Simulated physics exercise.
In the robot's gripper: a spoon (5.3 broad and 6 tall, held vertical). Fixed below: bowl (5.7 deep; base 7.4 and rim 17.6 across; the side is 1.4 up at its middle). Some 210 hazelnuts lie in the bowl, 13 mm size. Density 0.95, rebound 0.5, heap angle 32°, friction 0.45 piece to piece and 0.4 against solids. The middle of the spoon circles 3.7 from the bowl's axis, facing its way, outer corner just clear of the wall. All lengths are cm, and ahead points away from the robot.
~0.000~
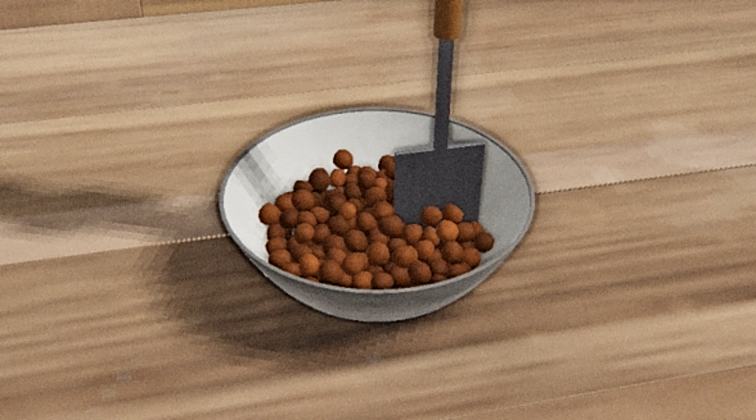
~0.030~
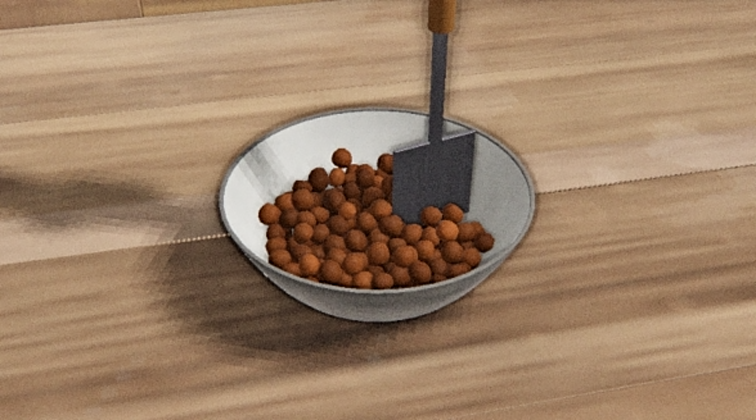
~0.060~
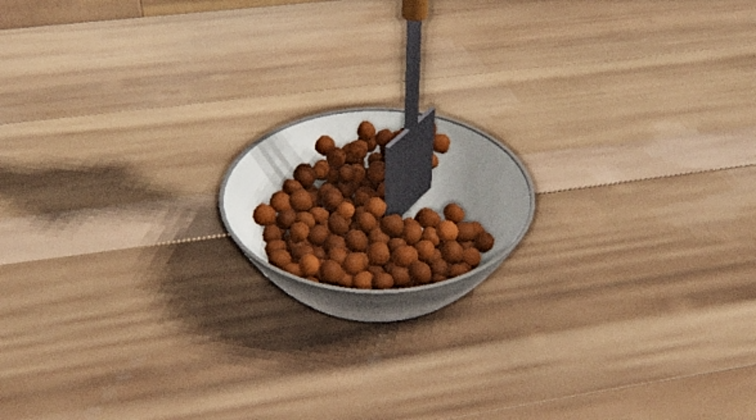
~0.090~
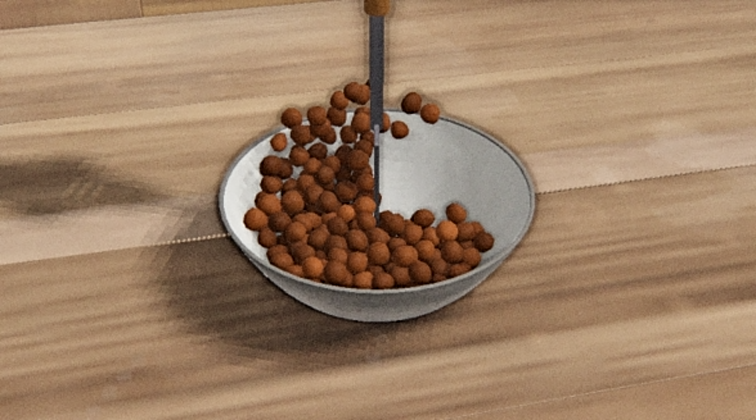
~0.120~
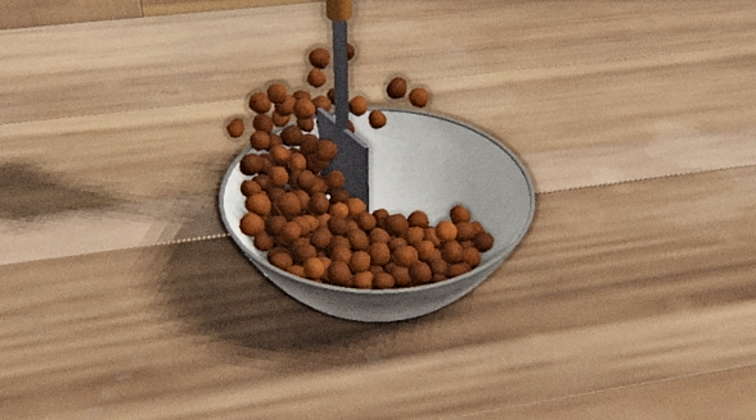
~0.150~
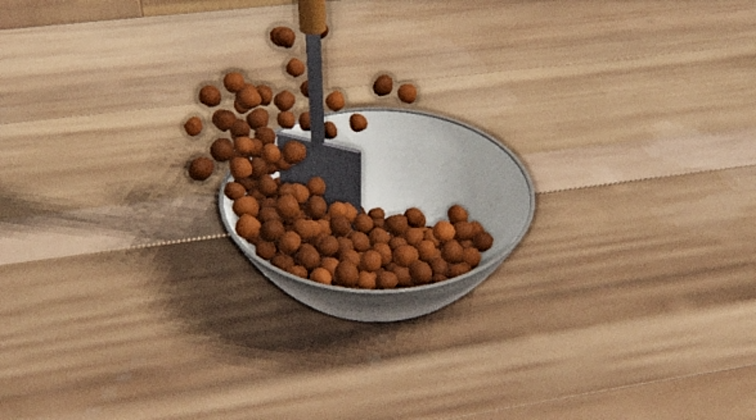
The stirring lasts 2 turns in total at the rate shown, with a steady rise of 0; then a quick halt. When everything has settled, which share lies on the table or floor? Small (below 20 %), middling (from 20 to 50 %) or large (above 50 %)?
Answer: Large; above 50 % of the hazelnuts finish on the table or floor.
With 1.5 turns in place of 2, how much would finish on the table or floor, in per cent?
In that case some 65 per cent.
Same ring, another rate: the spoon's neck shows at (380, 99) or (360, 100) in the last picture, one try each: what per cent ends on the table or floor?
About 35 and 45 per cent.
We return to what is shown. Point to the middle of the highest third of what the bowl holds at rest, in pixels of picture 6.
Around (396, 231).
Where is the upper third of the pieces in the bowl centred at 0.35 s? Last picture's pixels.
At about (478, 161).
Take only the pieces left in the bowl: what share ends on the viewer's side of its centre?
Roughly 50 per cent.
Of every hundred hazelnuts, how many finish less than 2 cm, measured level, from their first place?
About 0 per cent.
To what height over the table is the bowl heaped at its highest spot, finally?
Some 3.0 cm.
After 0.35 s, 6° round, highest piece 10 above the table; 115 in the bowl, 49 on the table or floor, 45 in flight or on the tool.
After 0.55 s, 227° round, highest piece 8 above the table; 118 on the table or floor, 79 in the bowl, 12 in flight or on the tool.
After 0.85 s, 0° round, highest piece 5 above the table; 140 on the table or floor, 69 in the bowl.
After 1.55 s, 0° round, highest piece 3 above the table; 140 on the table or floor, 69 in the bowl.
In the end, 140 on the table or floor, 69 in the bowl. That is 67 % on the table or floor.
